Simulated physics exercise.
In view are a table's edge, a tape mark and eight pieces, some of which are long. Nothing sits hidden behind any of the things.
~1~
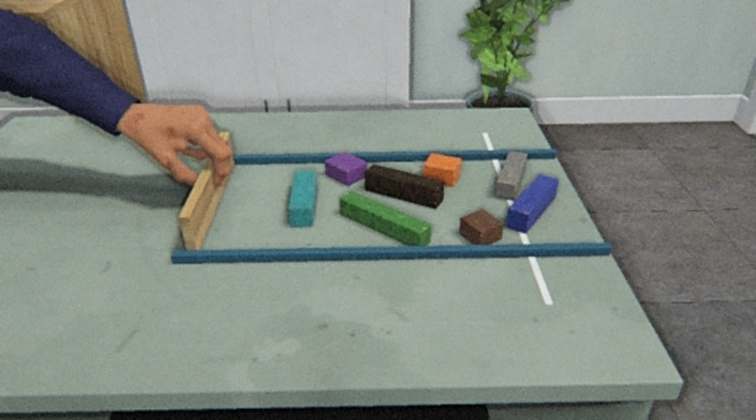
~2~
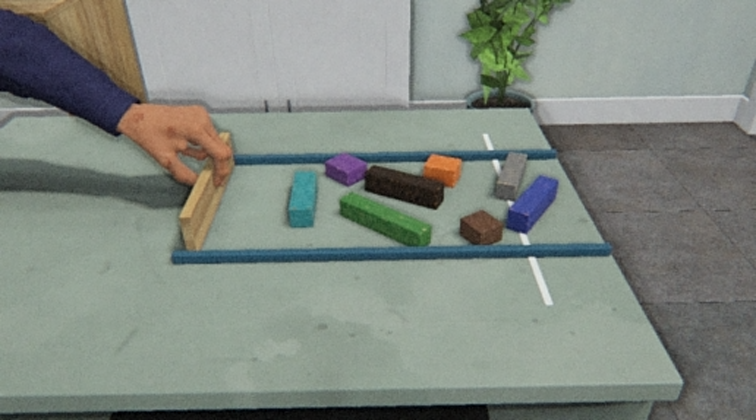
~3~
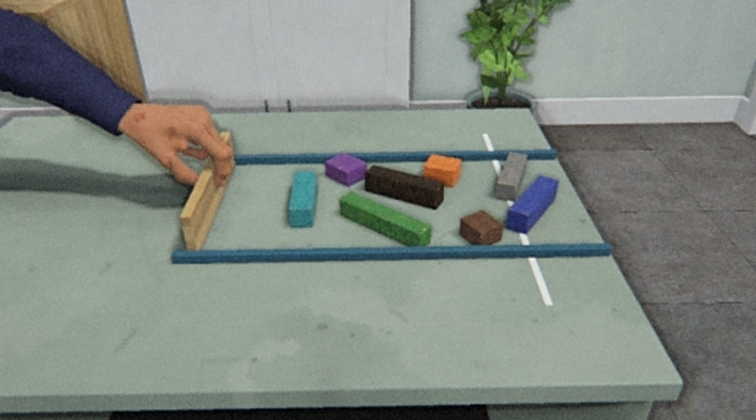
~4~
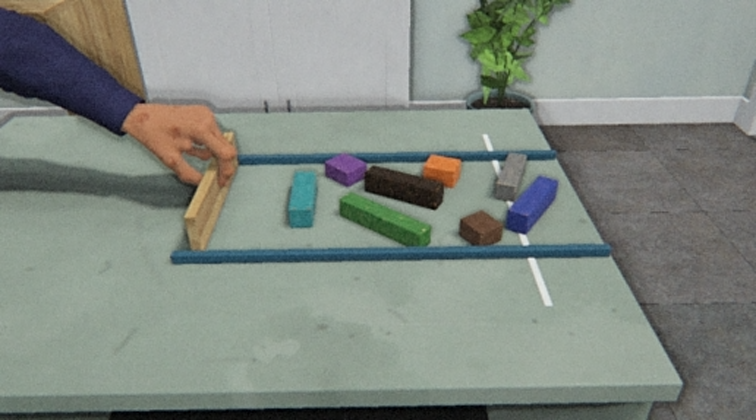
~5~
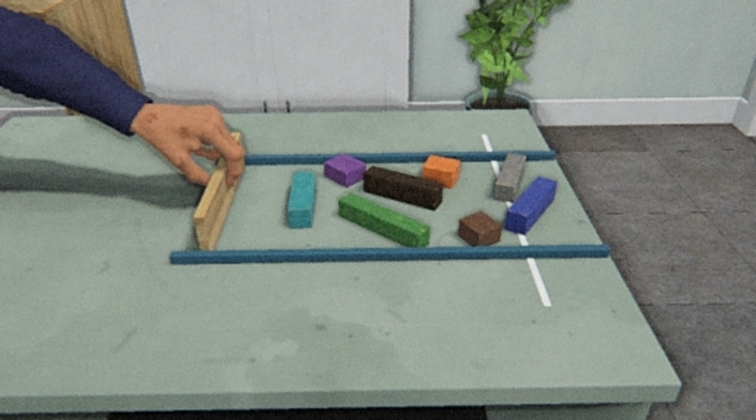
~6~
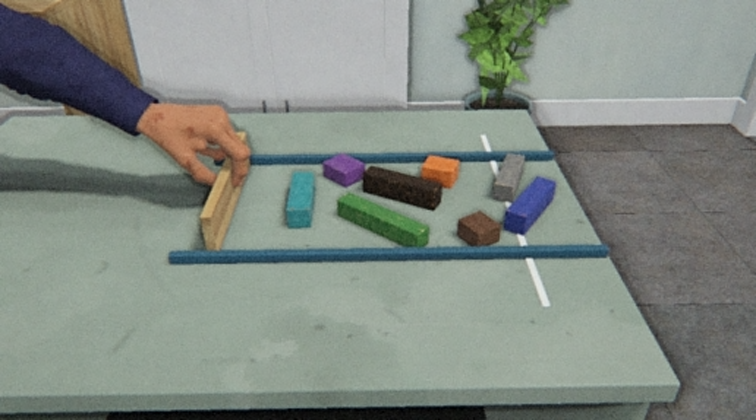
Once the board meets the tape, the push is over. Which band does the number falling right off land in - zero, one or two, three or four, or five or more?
Just one or two.
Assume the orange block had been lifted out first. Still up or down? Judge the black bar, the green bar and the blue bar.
Final state: Black bar in place, green bar in place, blue bar off.
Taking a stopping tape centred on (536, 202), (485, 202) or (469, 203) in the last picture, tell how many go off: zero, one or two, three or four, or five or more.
Falls: Five or more; none; none at all.
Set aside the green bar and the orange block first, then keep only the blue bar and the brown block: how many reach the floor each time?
0, then 1.
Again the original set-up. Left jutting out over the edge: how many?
It would come to 2.
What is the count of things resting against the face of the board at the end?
That would be 2 of them.
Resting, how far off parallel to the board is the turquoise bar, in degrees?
Some 0 degrees.
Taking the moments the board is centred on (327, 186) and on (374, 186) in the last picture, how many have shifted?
The first number is 3, the next one 4.
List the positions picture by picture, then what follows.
In the first frame, blue bar (533, 203); grey bar (512, 175); brown block (481, 229); board (210, 187); tape (510, 200).
In the second frame, grey bar (512, 176); green bar (384, 220).
In the third frame, brown block (481, 229); black bar (404, 187).
In the fourth frame, blue bar (533, 204); turquoise bar (303, 198).
In the fifth frame, grey bar (511, 177); purple block (345, 170).
In the sixth frame, blue bar (531, 205); grey bar (509, 177); brown block (479, 230); board (228, 188); tape (508, 202).
Soon after, none off yet; blue bar at rest near (531, 205); grey bar at rest near (509, 177); brown block at rest near (479, 230).
After that, none off yet; blue bar at rest near (531, 205); grey bar at rest near (509, 177); brown block displaced a little near (493, 231).
In the end, the number that fall off is one or two; gone, grey bar and blue bar.
